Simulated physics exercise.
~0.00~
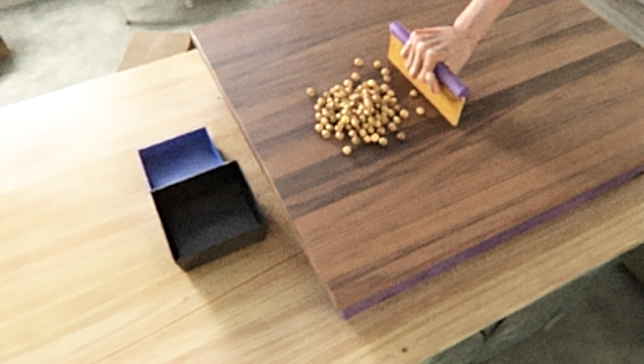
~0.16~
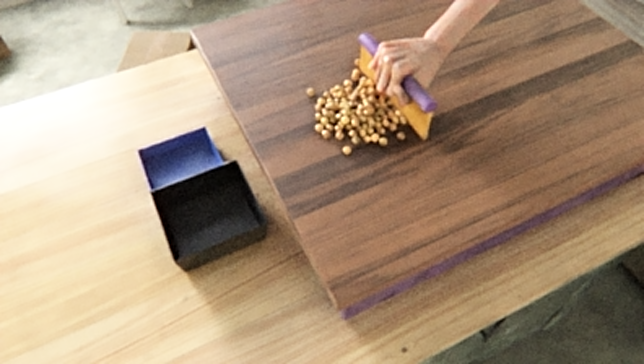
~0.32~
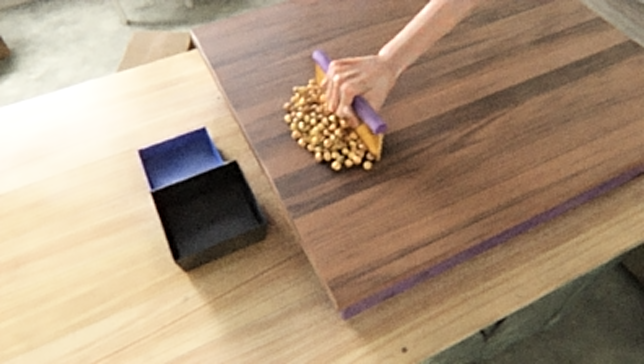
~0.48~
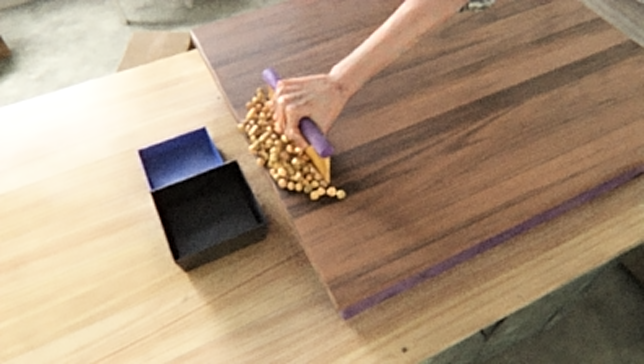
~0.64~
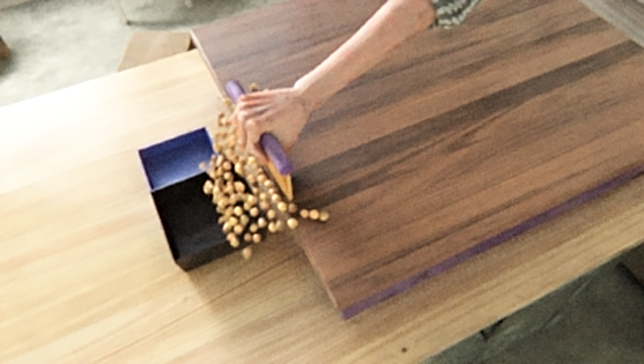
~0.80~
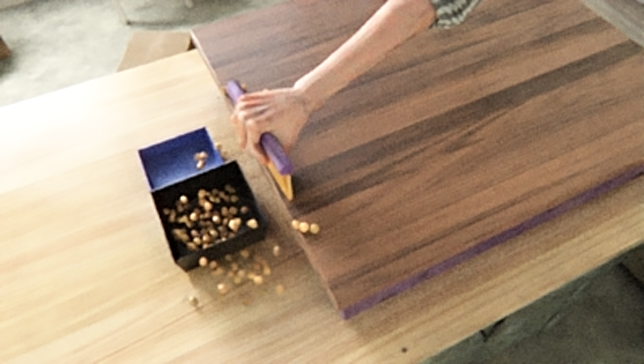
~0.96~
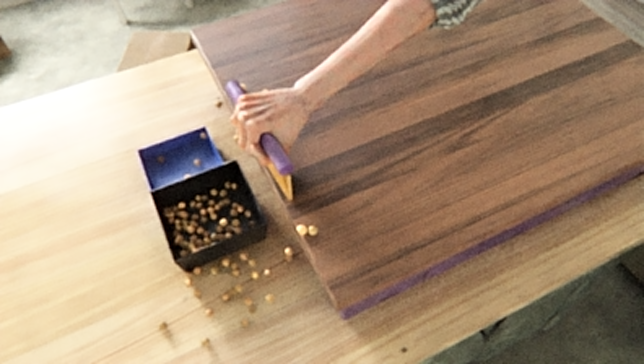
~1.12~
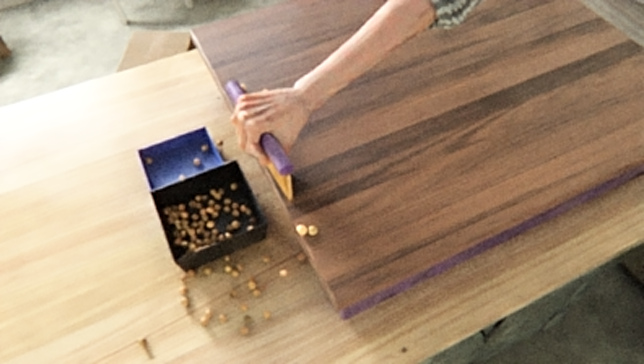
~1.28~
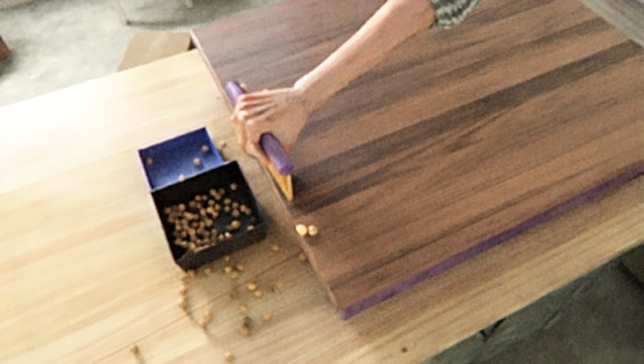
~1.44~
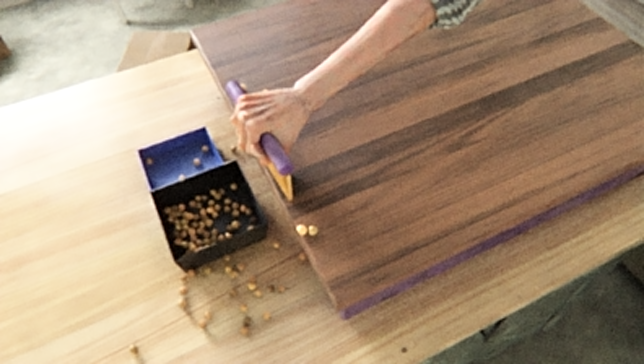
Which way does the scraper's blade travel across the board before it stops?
The blade travels to the left, pushing the beads toward the edge of the board near the tins.
